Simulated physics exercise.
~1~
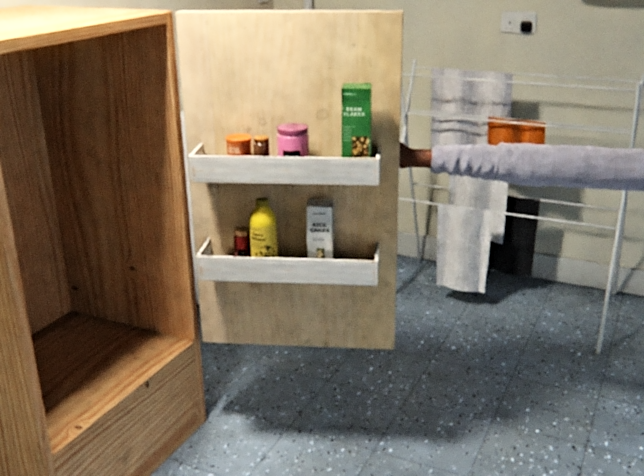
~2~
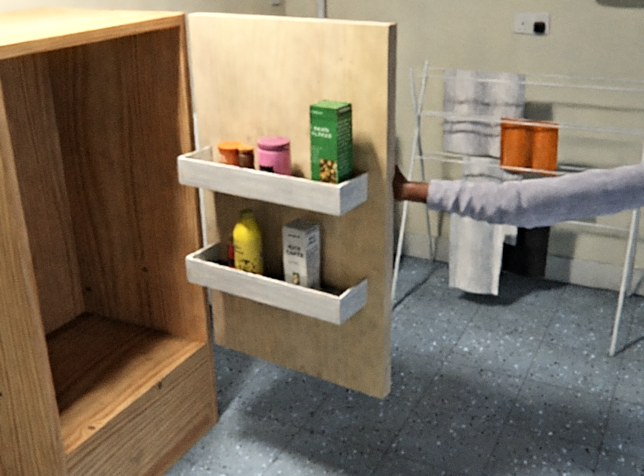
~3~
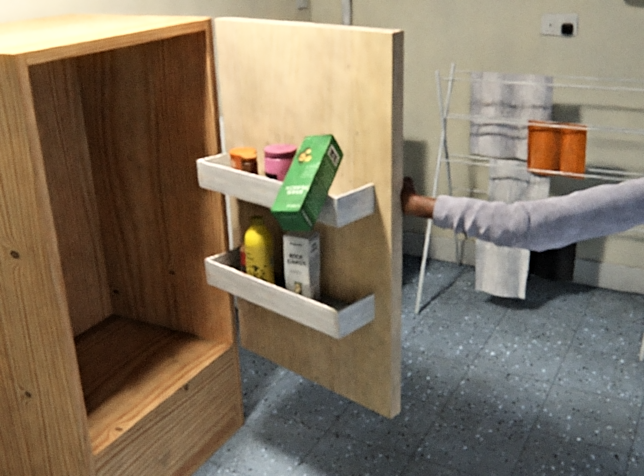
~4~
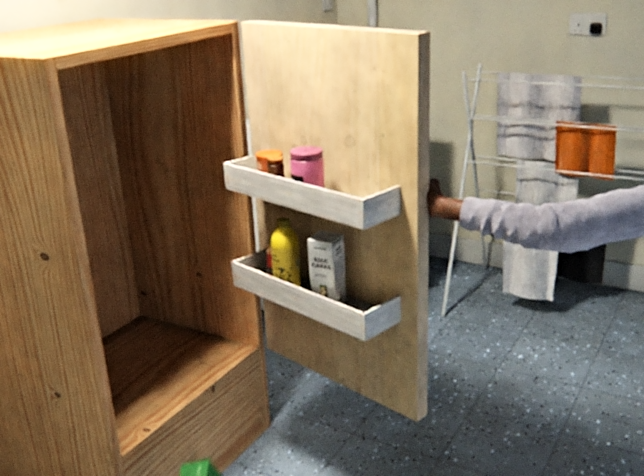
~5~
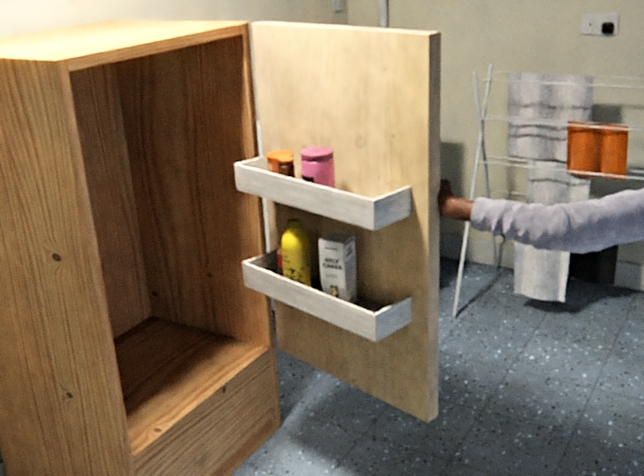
In a room with a speckled blue-grey floor, a hand swung a wooden cabinet's open door towards the cabinet and stopped it partway; the green carton tipped over the upper rail and fell, while the other items stayed on their two shelves.
